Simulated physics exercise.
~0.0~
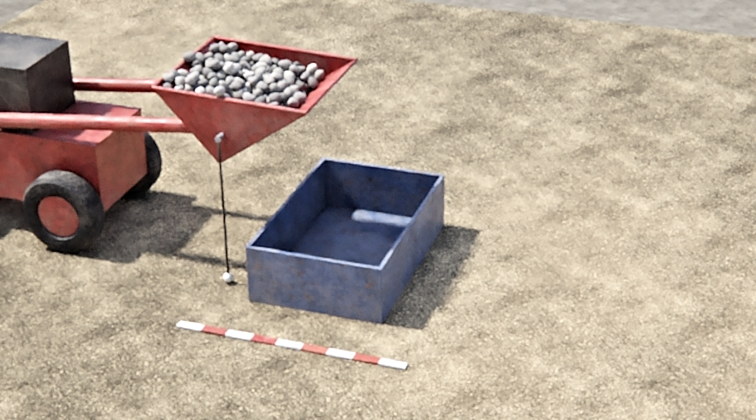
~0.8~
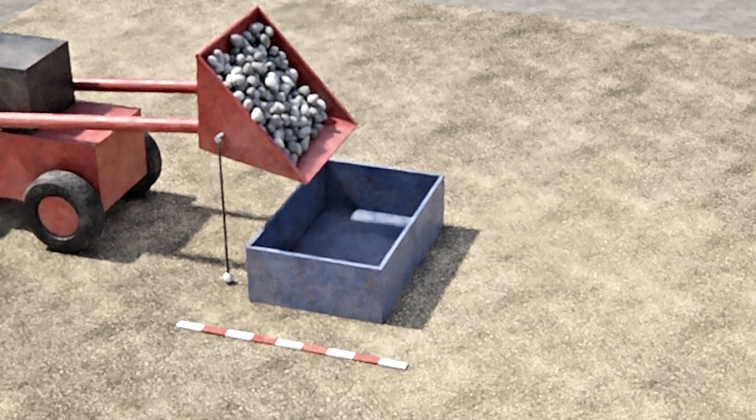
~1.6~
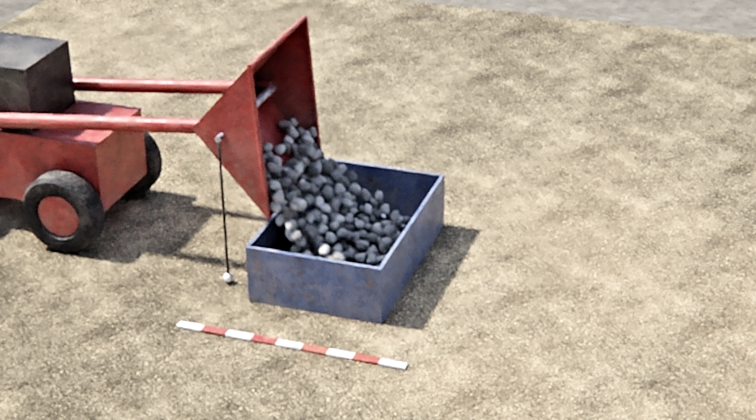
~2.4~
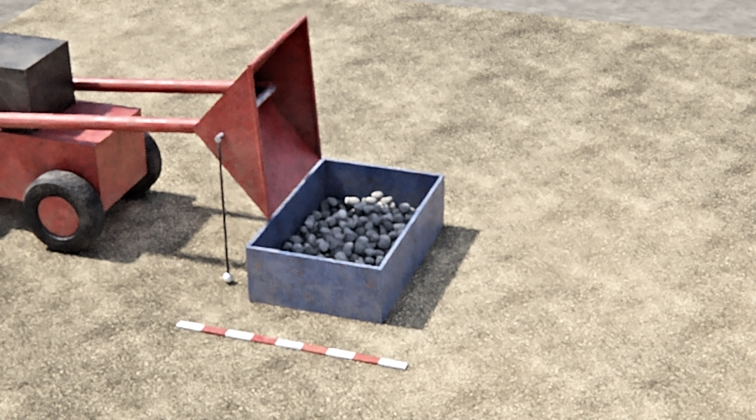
In this clip, a red loader tips its raised bucket forward to the right, and grey stones slide out into a blue open bin on sandy ground. The bucket then stays tilted and empty, with the stones lying in the bin beside a red-and-white striped staff.
